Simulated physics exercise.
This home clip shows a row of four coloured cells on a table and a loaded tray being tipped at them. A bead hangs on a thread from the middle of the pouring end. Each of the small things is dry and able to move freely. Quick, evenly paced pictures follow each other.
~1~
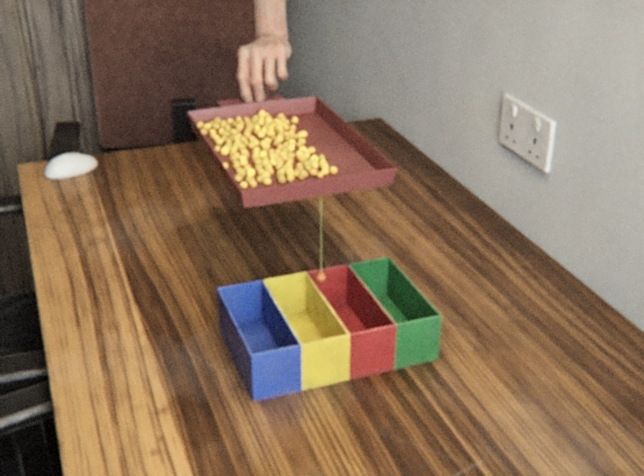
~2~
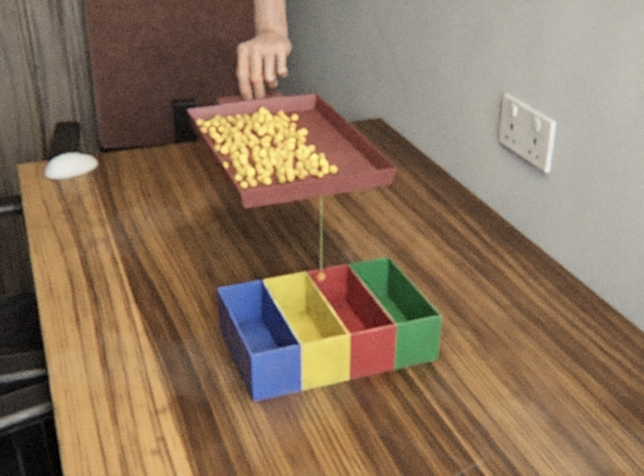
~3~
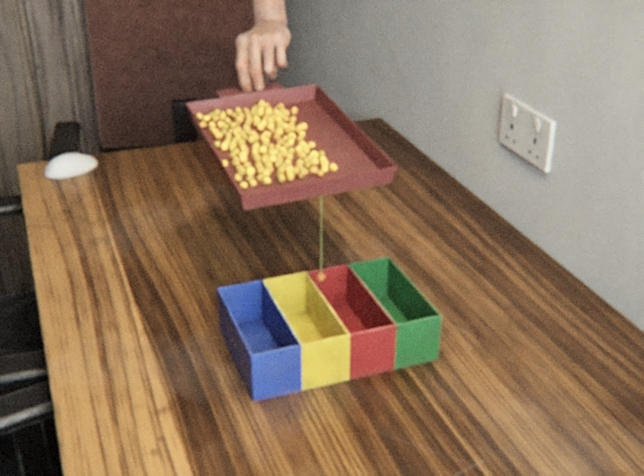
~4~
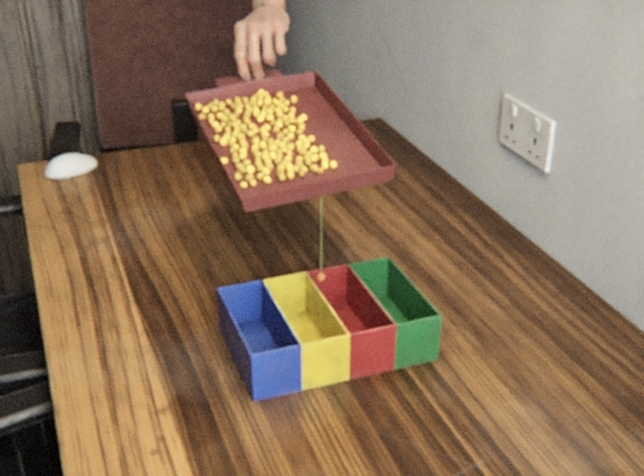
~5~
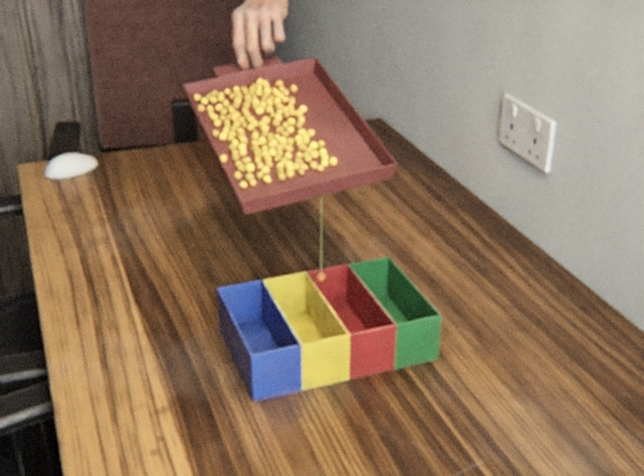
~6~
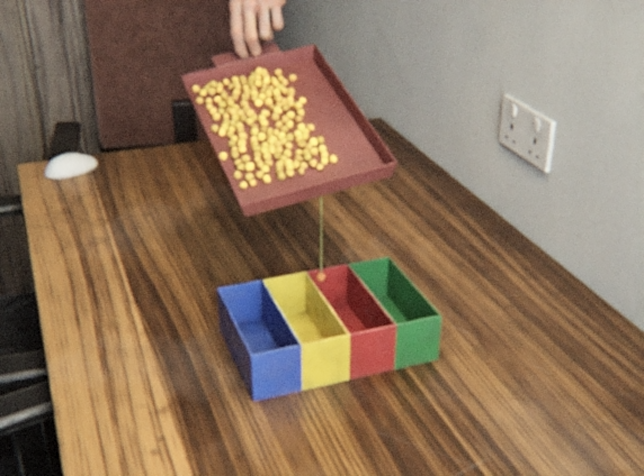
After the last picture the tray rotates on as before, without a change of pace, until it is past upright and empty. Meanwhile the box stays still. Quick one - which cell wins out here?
The blue one wins out.
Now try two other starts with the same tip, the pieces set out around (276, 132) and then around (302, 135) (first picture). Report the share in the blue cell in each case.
From the first start you get 70 in a hundred, from the second 70 in a hundred.
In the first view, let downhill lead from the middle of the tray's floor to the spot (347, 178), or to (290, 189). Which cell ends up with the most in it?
The first time it is that green cell, and the second time it is that blue cell.
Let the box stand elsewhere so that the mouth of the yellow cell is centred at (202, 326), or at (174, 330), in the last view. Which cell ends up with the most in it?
Try 1: The cell in red. Try 2: The green one.
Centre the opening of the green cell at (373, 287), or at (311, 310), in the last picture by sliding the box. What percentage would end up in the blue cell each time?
First try: Roughly 50 per cent; second try: Roughly 0 per cent.
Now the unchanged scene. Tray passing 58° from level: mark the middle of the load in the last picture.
(257, 156).
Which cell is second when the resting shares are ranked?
Ranked second: Yellow.
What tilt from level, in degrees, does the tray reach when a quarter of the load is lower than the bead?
105°, roughly.
Just after the last frame, tray tipped steeply; every one on the tray.
A moment on, tray tipped right over; almost all on the tray; just a few in the blue cell; just a few falling or outside the box.
Further on, tray tipped past a quarter turn; the larger part in the blue cell; about a tenth in the yellow cell; about a tenth falling or outside the box.
When it is over, tray tipped past a quarter turn; the larger part in the blue cell; about a tenth in the yellow cell; not one in the red cell; not one in the green cell; about a tenth outside the box.
